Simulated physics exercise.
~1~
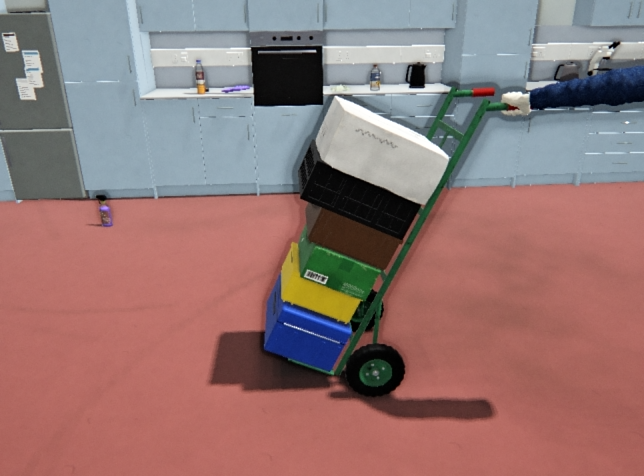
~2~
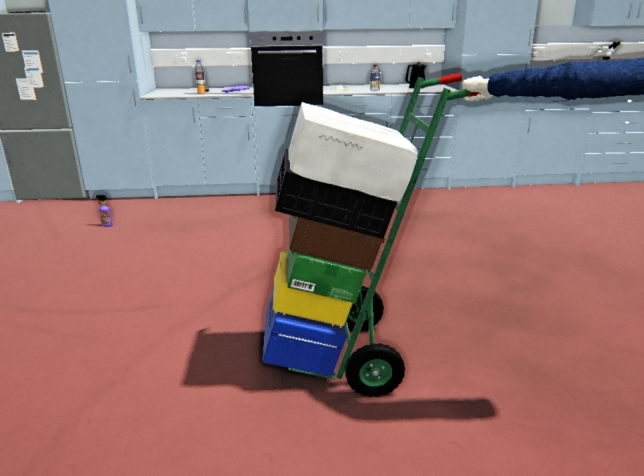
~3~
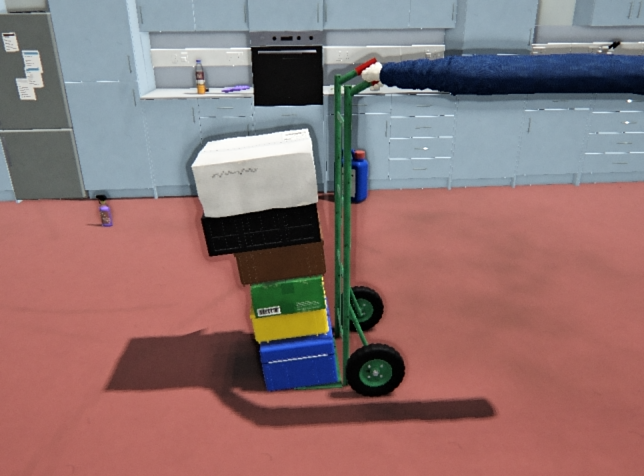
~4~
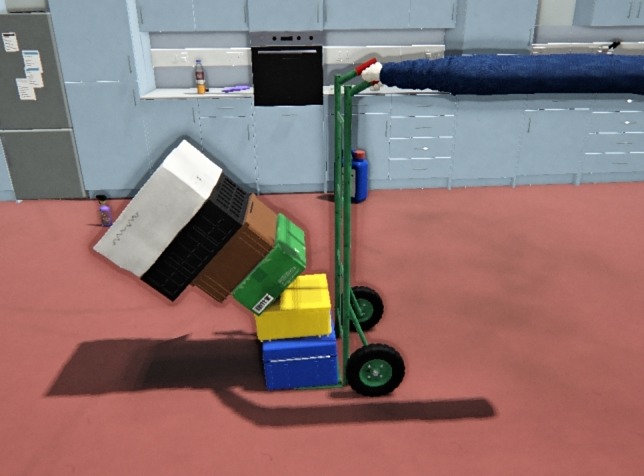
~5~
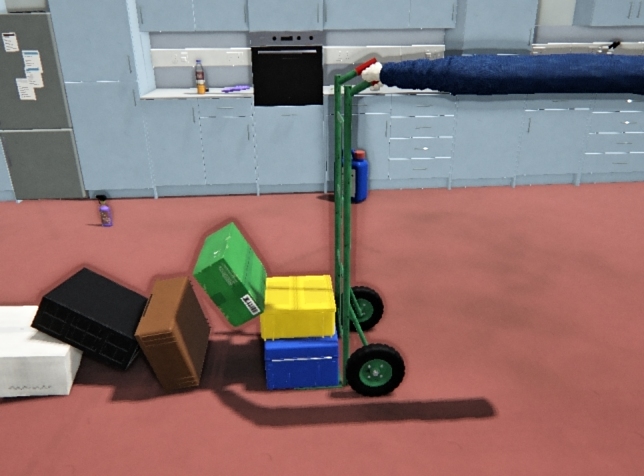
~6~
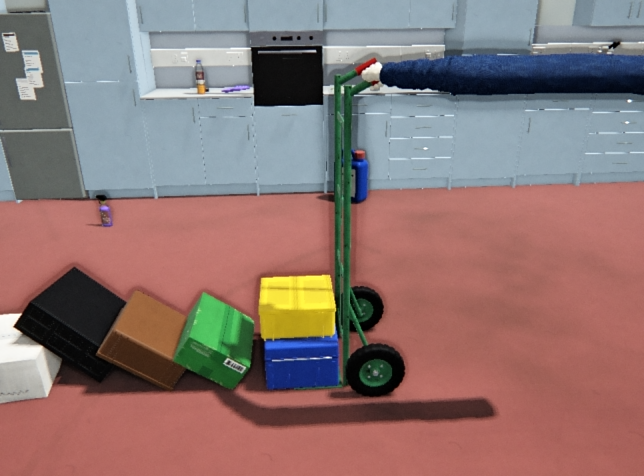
Gloved hand swinging a loaded green sack truck upright, the top four boxes toppling left to the floor, yellow and blue staying stacked.
